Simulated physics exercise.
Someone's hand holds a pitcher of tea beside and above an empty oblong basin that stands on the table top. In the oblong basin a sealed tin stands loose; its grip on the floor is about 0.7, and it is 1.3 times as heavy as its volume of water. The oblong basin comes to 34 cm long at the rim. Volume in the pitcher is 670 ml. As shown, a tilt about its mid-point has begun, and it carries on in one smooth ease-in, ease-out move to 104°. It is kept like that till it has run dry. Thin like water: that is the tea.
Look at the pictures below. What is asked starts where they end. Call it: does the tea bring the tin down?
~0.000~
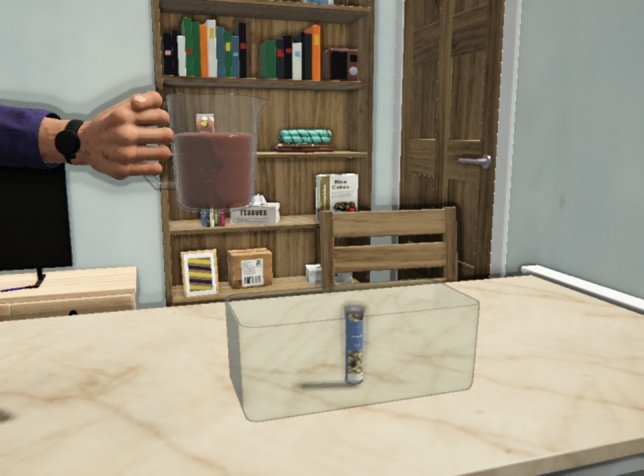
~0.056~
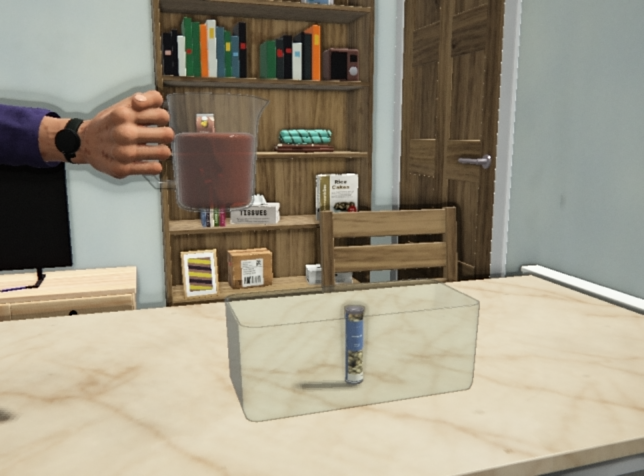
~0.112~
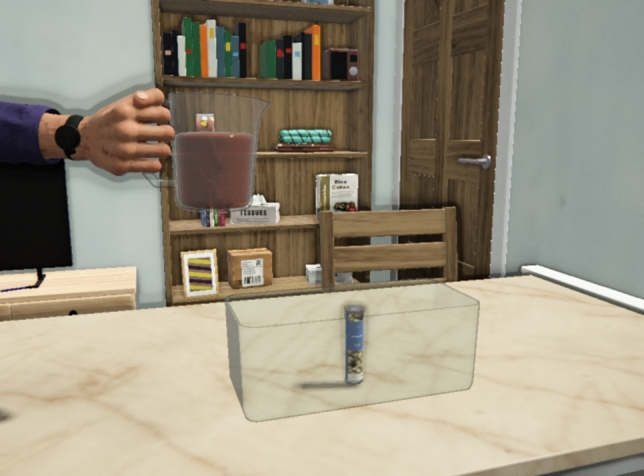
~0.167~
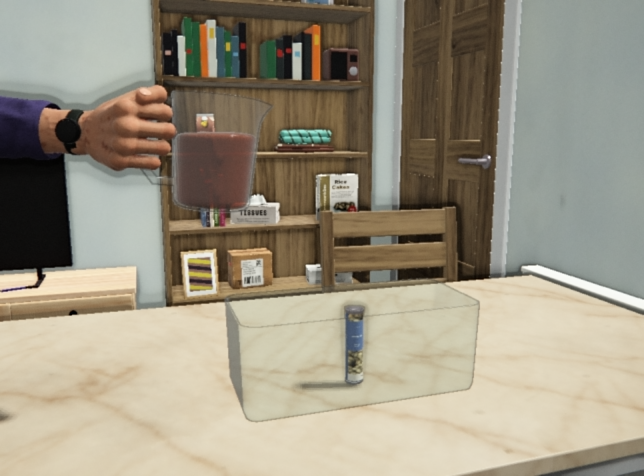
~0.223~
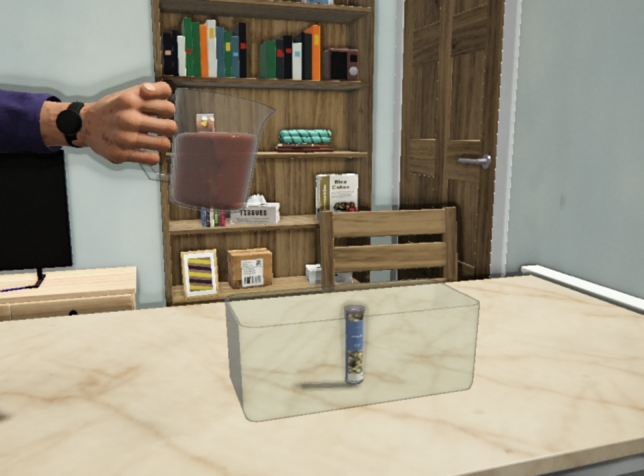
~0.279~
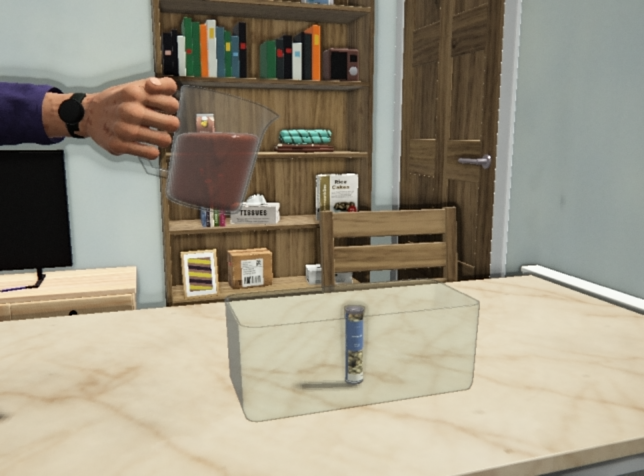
Call: Brought down.
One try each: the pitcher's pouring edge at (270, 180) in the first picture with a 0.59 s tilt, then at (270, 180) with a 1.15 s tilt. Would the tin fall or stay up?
Trial 1 - tin stays standing; trial 2 - tin stays standing.
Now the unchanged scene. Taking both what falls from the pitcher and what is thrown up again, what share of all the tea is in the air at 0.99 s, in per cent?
Near 32 percent.
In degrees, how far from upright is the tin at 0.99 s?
I'd put it at close to 0 degrees off upright.
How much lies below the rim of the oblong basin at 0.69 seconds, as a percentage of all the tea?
I'd put it near 0 percent.
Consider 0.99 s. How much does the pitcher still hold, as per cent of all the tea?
Near 36 percent, more or less.
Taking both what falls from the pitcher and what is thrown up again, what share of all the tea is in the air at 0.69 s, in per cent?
Estimate: Some 8 % of the total.
Then, 0.69 s in, the tilt is 68° and 92 per cent is still to pour; the tin stands where it began.
Then, 0.99 s in, the tilt is 99° and 37 per cent is still to pour; the tin stands 2 cm from where it began.
Then, 1.31 s in, the tilt is 104° and 4 per cent is still to pour; the tin lies on its side.
Then, 1.65 s in, the tilt is 104° and 0 per cent is still to pour; the tin lies on its side.
Finally, the tin lies on its side.
